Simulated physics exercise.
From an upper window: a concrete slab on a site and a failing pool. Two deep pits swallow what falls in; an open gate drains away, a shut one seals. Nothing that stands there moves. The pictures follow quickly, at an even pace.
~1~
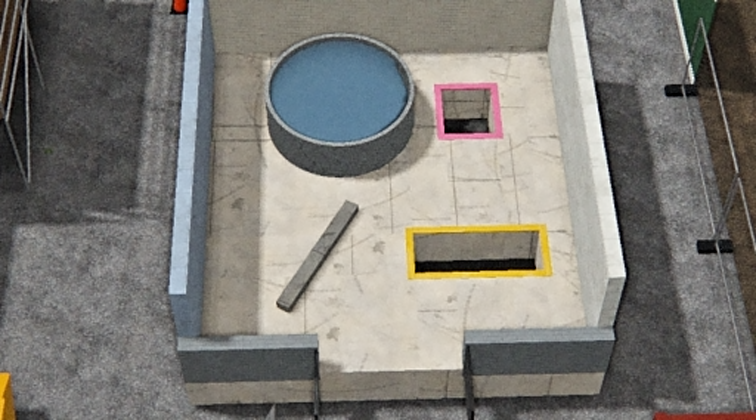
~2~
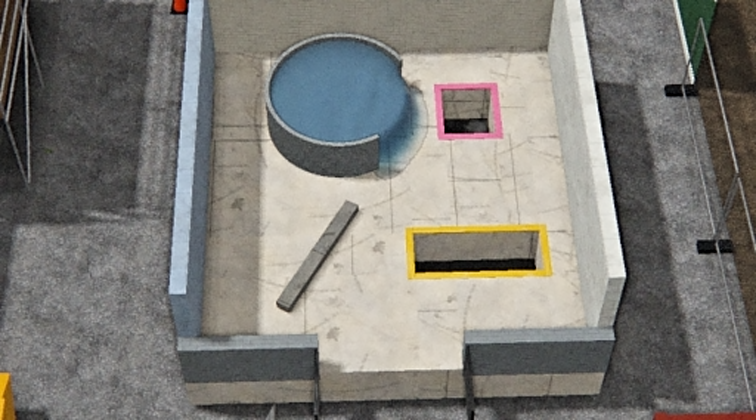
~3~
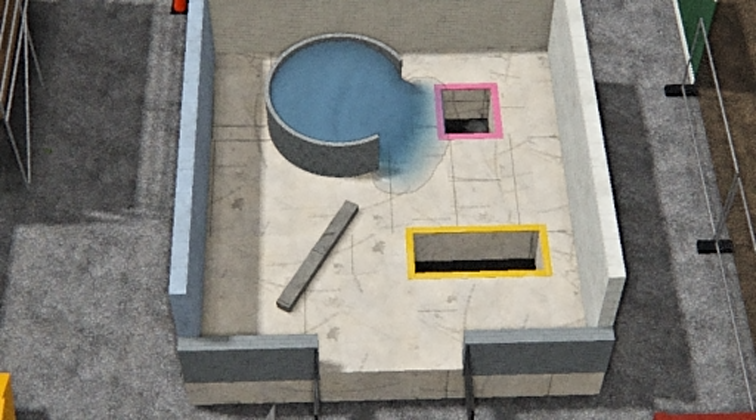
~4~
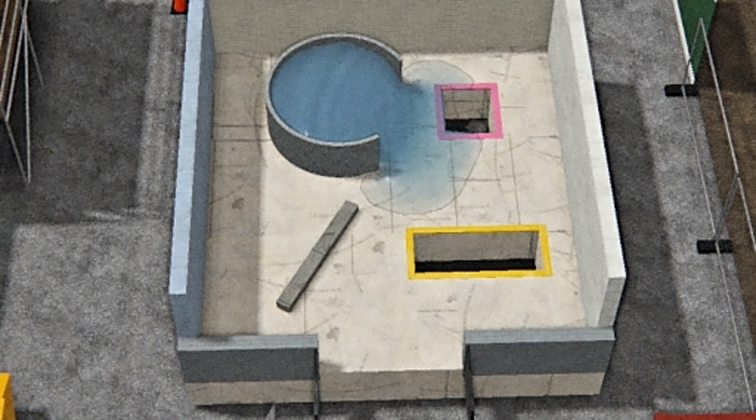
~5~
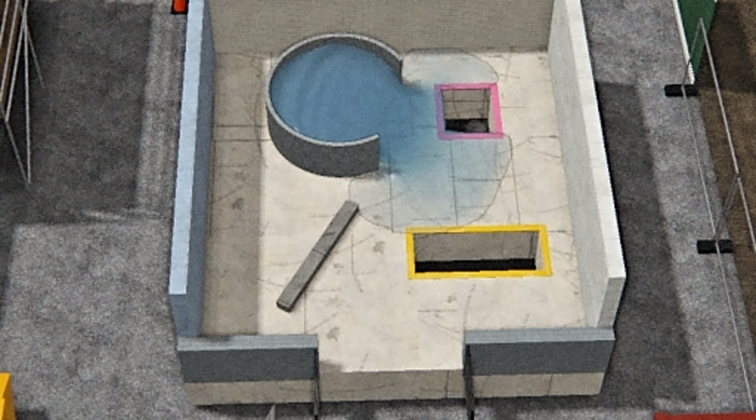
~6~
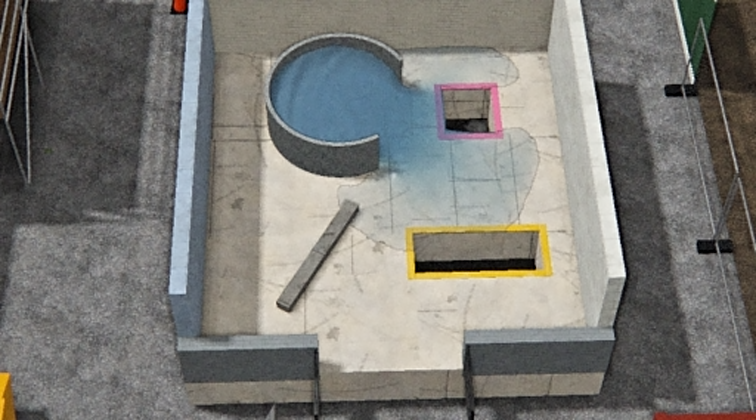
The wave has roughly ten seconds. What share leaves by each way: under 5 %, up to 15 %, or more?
One by one: The gate takes under 5 %; the pink pit takes over 15 %; the yellow pit takes over 15 %.
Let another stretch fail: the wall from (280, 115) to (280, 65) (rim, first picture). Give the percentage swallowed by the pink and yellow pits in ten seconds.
Parts in a hundred: Pink 6, yellow 15.
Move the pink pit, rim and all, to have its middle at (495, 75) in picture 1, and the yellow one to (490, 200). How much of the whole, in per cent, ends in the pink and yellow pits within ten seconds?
Roughly, in per cent: Pink 30, yellow 50.
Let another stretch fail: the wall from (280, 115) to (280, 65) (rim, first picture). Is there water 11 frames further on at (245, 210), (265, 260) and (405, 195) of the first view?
In turn: Under water, flooded, clear.
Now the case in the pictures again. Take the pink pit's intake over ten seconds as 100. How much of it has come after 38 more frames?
About 90 per cent.
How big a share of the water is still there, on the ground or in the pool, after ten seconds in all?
Roughly 26 per cent.
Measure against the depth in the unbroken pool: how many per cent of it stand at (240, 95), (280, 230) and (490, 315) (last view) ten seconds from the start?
In turn 2, 0 and 2 in a hundred.
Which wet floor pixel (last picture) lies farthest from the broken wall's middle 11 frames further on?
Roughly at (584, 352).
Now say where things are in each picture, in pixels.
Still water in the pool at (340, 91), in the first picture.
The front is at (383, 176), out from the gap at (408, 124), in the second picture.
The front is at (433, 81), out from the gap at (408, 124), in the third picture.
The front is at (455, 71), out from the gap at (408, 126), in the fourth picture.
Water pours out at (408, 126) and has run to (440, 229), in the fifth picture.
The front is at (498, 231), out from the gap at (408, 126), in the sixth picture.
A moment on, water covers 30 % of the floor; the gate 0 %, the pink pit 14 %, the yellow pit 4 %.
Next, water covers 35 % of the floor; the gate 0 %, the pink pit 23 %, the yellow pit 8 %.
Then, water covers 40 % of the floor; the gate 0 %, the pink pit 31 %, the yellow pit 16 %.
Later, water covers 65 % of the floor; the gate 1 %, the pink pit 39 %, the yellow pit 23 %.
In the end, water covers 75 % of the floor; the gate 2 %, the pink pit 44 %, the yellow pit 29 %.
